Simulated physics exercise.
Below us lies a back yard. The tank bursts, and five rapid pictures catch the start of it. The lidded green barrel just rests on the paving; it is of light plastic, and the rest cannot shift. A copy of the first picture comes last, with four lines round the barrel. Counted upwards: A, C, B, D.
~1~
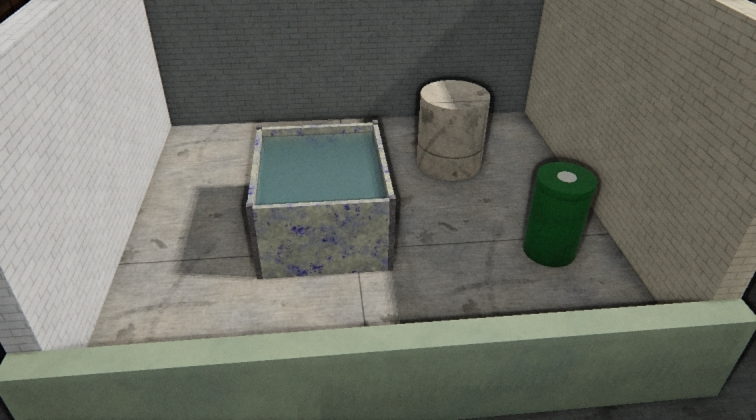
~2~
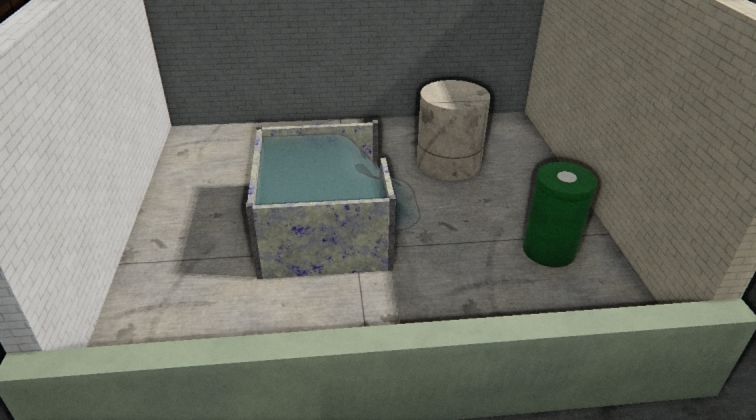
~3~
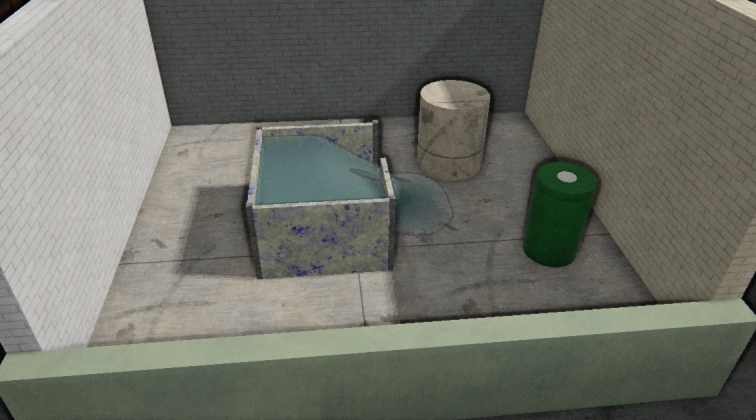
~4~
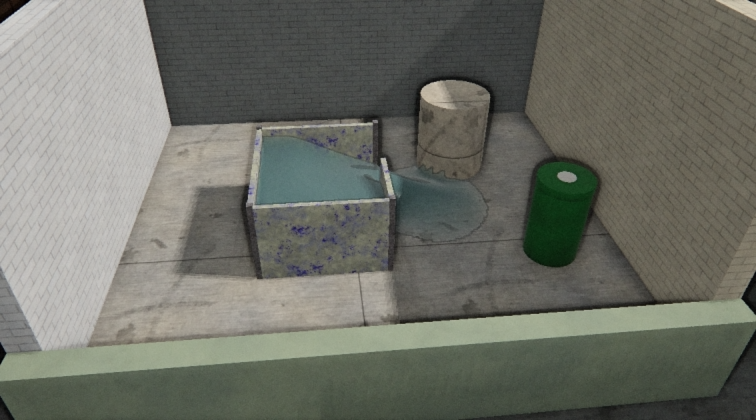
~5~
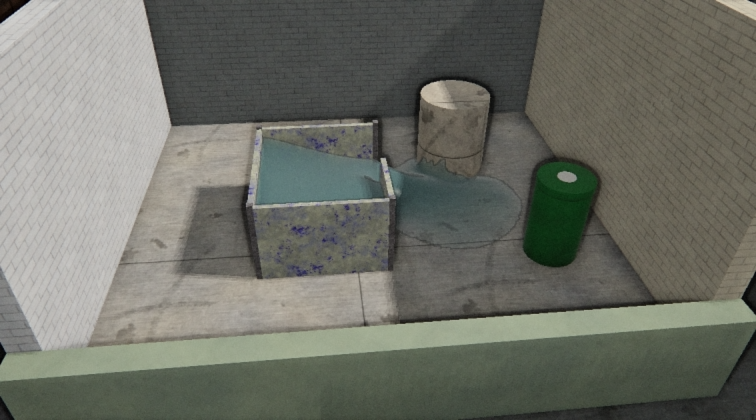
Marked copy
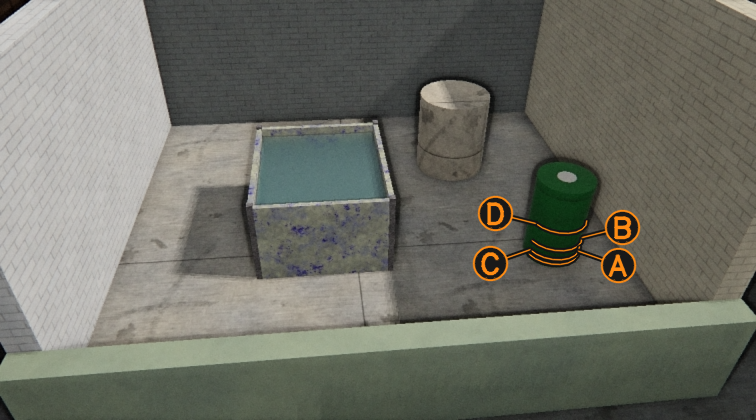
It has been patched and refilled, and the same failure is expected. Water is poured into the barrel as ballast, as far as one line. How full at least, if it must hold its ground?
I would pick level B.
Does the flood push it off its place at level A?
Yes.
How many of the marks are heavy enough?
Two of them.
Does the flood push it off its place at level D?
No, not at all.
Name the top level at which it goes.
That would be C.
In orange, A at (560, 264); B at (563, 250); C at (561, 259); D at (568, 233); from the bottom up A, C, B, D.
With A, it is pushed about 7 times its own width away.
With B, it does not move.
With C, it is pushed about twice its own width away.
With D, it does not move.
